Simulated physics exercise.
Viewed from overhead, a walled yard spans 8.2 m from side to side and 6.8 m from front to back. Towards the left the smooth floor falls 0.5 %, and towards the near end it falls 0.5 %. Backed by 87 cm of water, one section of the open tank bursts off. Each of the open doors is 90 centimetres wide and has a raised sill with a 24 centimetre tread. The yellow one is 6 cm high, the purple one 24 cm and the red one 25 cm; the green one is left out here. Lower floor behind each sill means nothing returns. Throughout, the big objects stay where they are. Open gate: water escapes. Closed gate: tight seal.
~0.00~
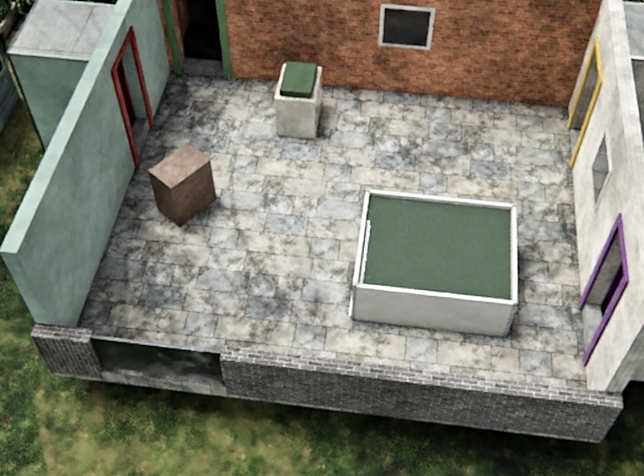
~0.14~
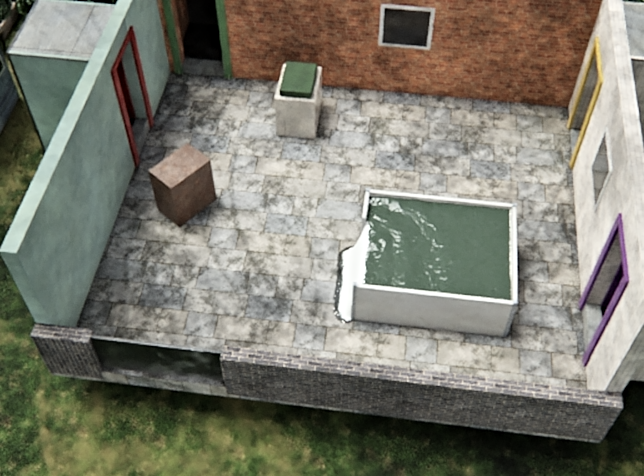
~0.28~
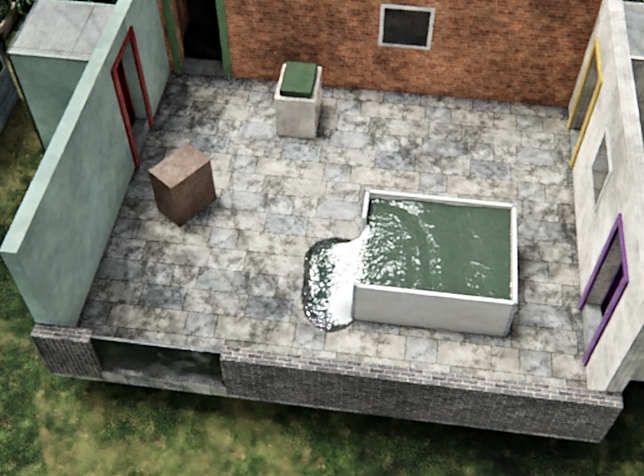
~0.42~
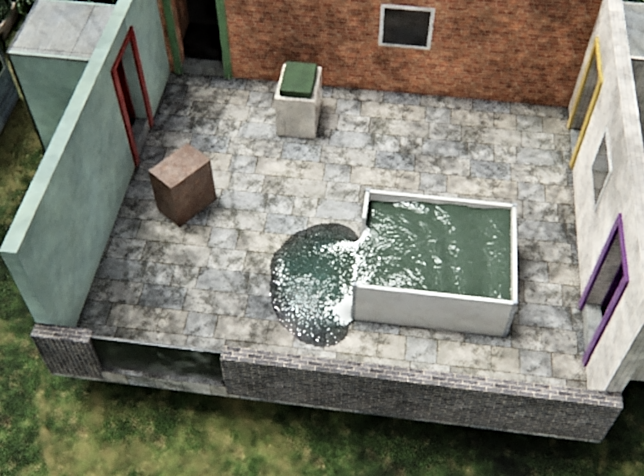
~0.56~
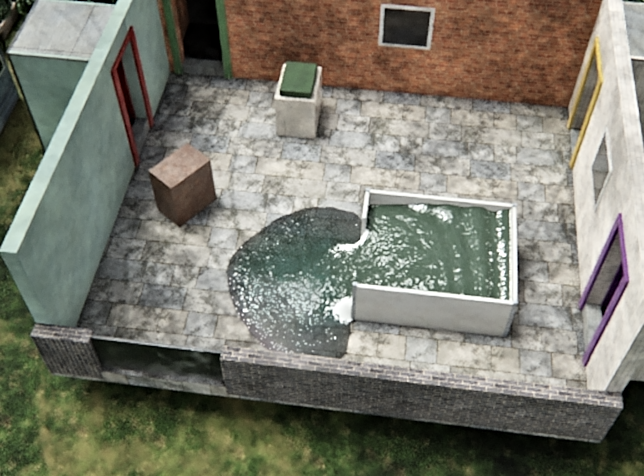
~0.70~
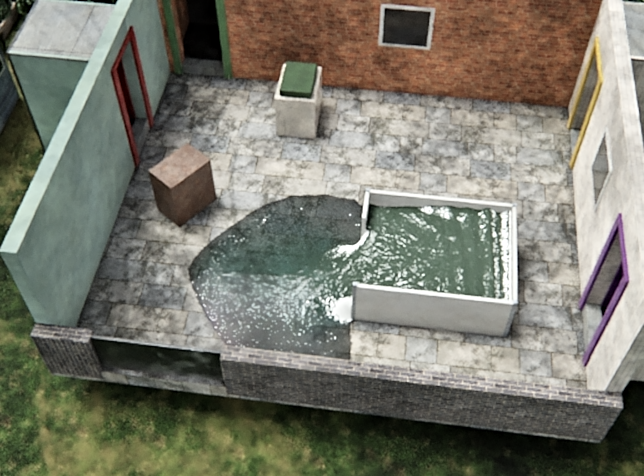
Walled paved yard seen from above, with water bursting from the left side of an open tank and spreading across the floor.
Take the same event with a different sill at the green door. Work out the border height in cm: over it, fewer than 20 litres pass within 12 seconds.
Border at about 21 cm.
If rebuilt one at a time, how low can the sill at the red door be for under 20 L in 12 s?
Roughly 11.0 cm at red.
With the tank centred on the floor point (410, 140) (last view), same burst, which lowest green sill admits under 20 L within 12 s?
Then about 15 centimetres at the least.
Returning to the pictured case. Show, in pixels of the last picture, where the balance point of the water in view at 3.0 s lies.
I'd say around (268, 273).
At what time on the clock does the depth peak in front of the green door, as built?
That happens close to 5.0 s on the clock.
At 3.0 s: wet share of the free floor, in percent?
Some 45 per cent is wet.
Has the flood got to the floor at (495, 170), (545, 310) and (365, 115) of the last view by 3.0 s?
Listed order - unwetted, unwetted, unwetted.
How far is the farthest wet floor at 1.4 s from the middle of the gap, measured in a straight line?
It gets close to 4.8 metres out.
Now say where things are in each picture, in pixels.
The first picture shows the open tank at (437, 247) is whole and still, 87 cm deep; the green door at (199, 36) is dry.
In the second picture, water pours out at (360, 271) and has run 0.3 m, to (342, 263); about 10 cm deep outside, 87 cm at the back.
In the third picture, the front is at (309, 271), 0.9 m from the gap at (360, 274); 1.3 m2 of floor is wet, 87 cm left at the back.
In the fourth picture, water pours out at (360, 275) and has run 1.5 m, to (274, 267); about 11 cm deep outside, 86 cm at the back.
In the fifth picture, water pours out at (360, 275) and has run 2.2 m, to (232, 268); about 7 cm deep outside, 81 cm at the back.
In the sixth picture, the gap is at (360, 275), the front 2.8 m out at (195, 276); the back of the open tank holds 73 cm; 3.9 m in a straight line remain to the green door at (199, 36).
After 1.4 s water covers 30 % of the floor, deepest (46 cm) near (349, 290); it has not reached the green door.
After 3.0 s water covers 45 % of the floor, deepest (47 cm) near (136, 351); it has not reached the green door.
After 12.0 s water covers 100 % of the floor, deepest (12 cm) near (67, 353); 10 cm at the green door, 18 litres in over its 21 cm sill.
At the green door as built, the water arrived by 3.4 s and peaked near 28 cm at 4.8 s.
With a sill of 16.5 cm, 51 litres would have come in within the 12 s; with 22.5 cm, 11 litres. So under 20 litres takes about 21 cm.
